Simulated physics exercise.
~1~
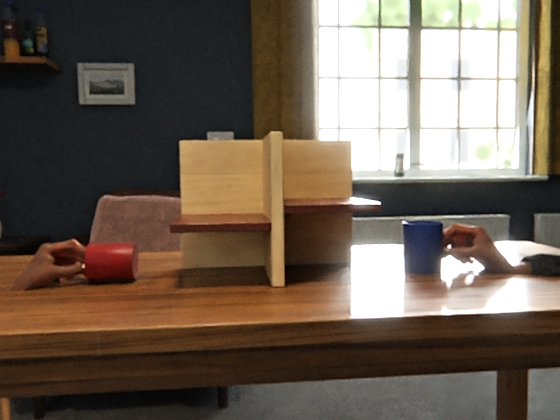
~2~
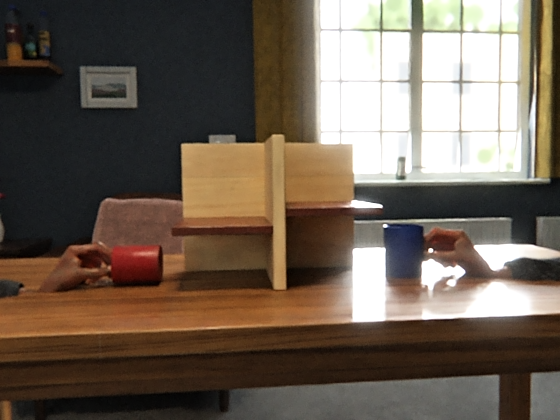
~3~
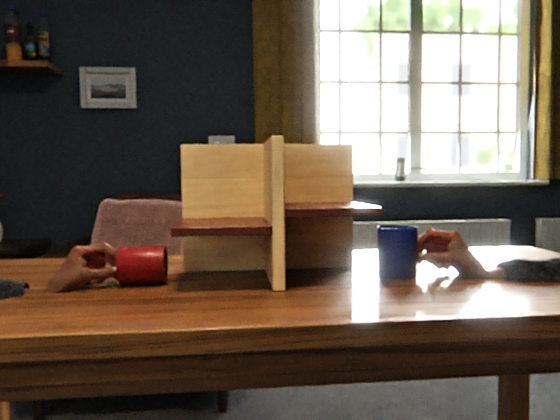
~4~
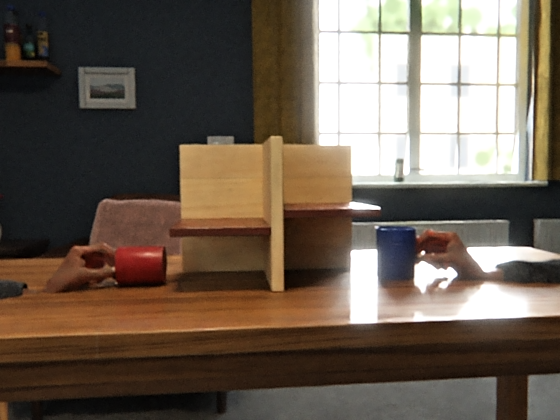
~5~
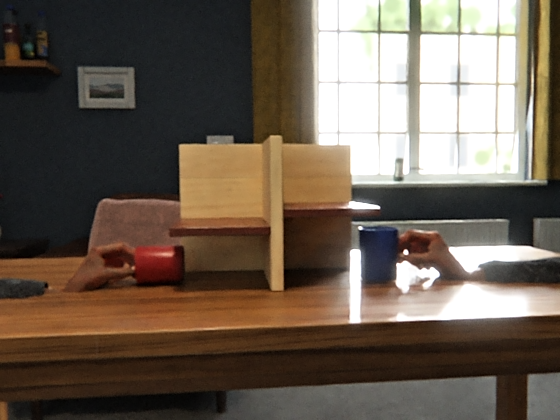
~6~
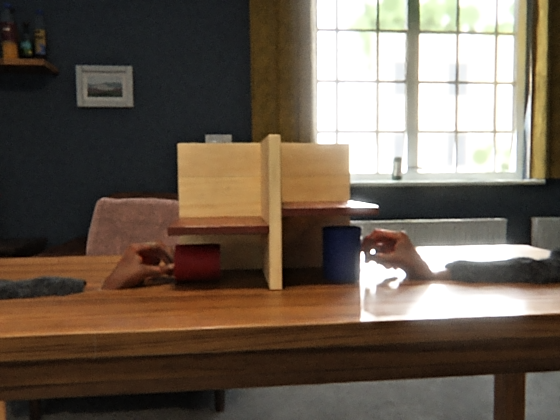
Two hands reach in from opposite sides of a glossy wooden table, seen from the front at about table height in a dark-walled room with a bright window behind. The left hand holds a red beaker lying on its side, and the right hand holds an upright blue beaker. Between them stands a pale wooden rack with an upright divider and a low reddish-brown shelf. The hands slide the red beaker right and the blue beaker left, pausing briefly before bringing both up to the openings. Finally, both beakers slide in beneath the shelf, one on each side of the divider, without catching.
